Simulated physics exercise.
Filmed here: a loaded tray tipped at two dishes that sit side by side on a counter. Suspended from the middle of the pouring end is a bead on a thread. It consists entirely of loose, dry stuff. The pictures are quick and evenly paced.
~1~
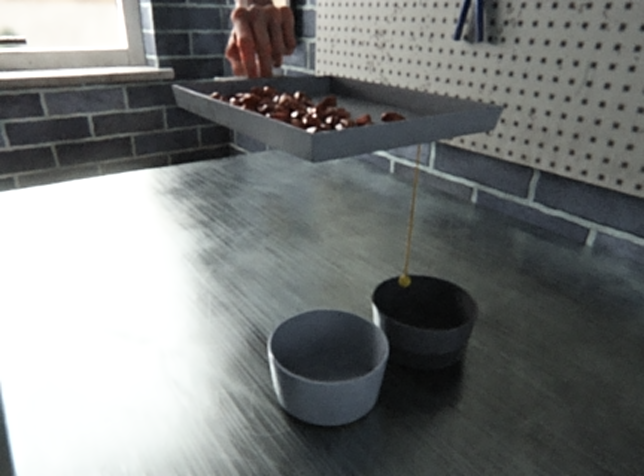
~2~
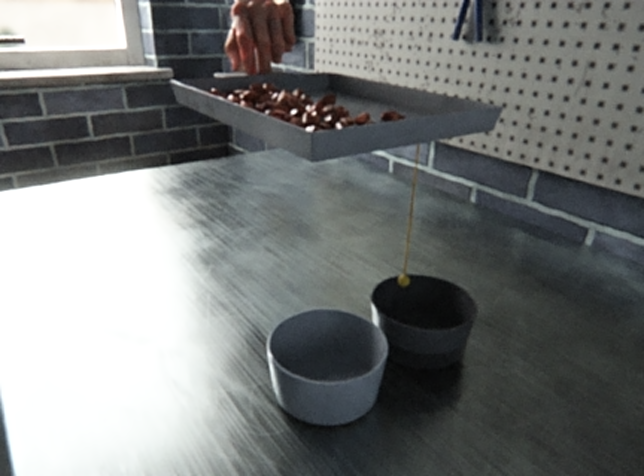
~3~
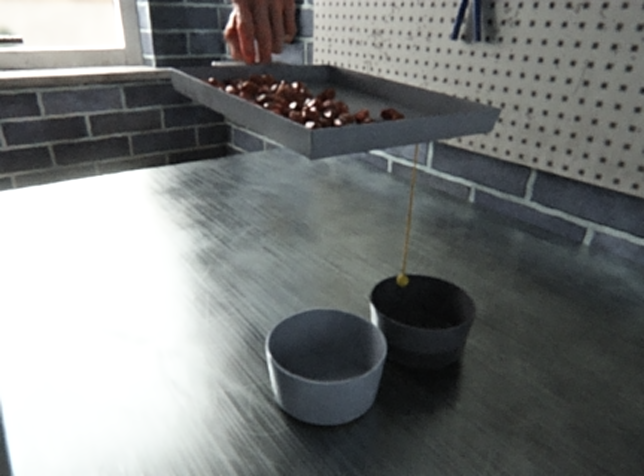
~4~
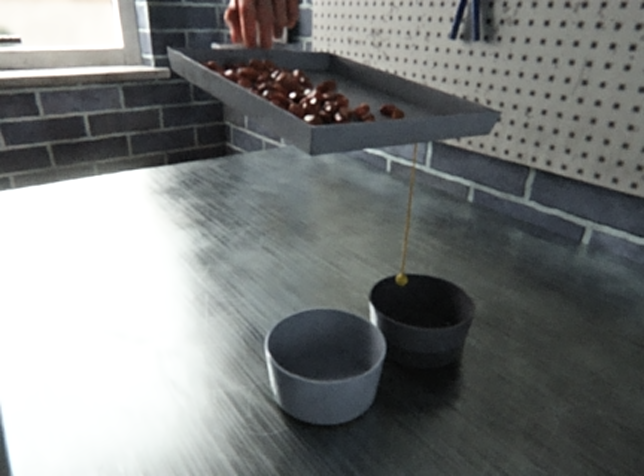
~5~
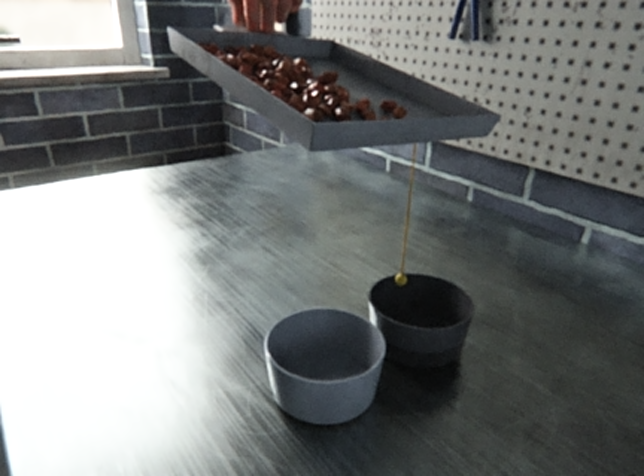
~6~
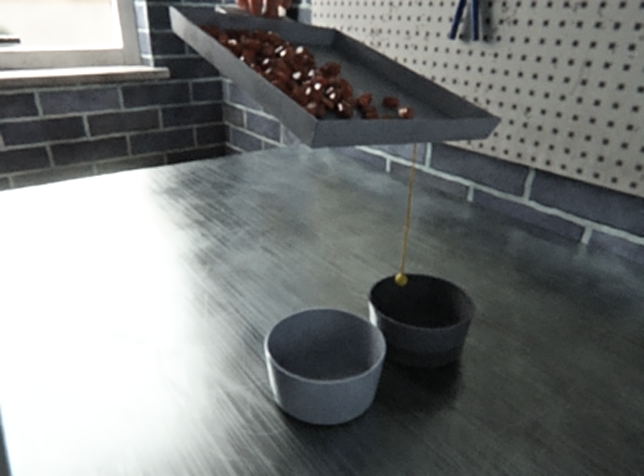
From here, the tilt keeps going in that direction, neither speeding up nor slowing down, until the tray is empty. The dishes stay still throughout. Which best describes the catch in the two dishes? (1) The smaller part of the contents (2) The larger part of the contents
(1) The smaller part of the contents.
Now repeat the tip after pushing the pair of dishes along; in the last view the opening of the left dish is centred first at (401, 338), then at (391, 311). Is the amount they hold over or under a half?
Place 1: Higher than half; place 2: Higher than half.
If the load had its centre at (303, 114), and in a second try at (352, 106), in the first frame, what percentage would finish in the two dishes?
First case: Some 20 %; second case: Some 20 %.
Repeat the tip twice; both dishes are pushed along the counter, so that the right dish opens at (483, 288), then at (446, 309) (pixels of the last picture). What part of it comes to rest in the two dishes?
You'd end up with around 80 per cent and then around 30 per cent.
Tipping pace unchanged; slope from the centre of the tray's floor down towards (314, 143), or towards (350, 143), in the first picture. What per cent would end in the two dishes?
The first comes to 80 %, while the second comes to 90 %.
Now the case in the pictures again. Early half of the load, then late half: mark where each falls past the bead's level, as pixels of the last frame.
The first part passes (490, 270); everything after passes (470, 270).
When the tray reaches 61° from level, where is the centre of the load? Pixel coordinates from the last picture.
About (446, 118).
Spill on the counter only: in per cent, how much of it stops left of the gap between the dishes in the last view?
Near 0 %.
Just after the last frame, tray tipped steeply; almost all on the tray; about a tenth in the air.
A moment on, tray tipped past a quarter turn; roughly half on the tray; about a tenth in the right dish; roughly a third outside both; roughly a quarter in the air.
Further on, tray tipped past a quarter turn; roughly a quarter in the right dish; the larger part outside both.
When it is over, tray tipped past a quarter turn; not one in the left dish; roughly a quarter in the right dish; the larger part outside both.
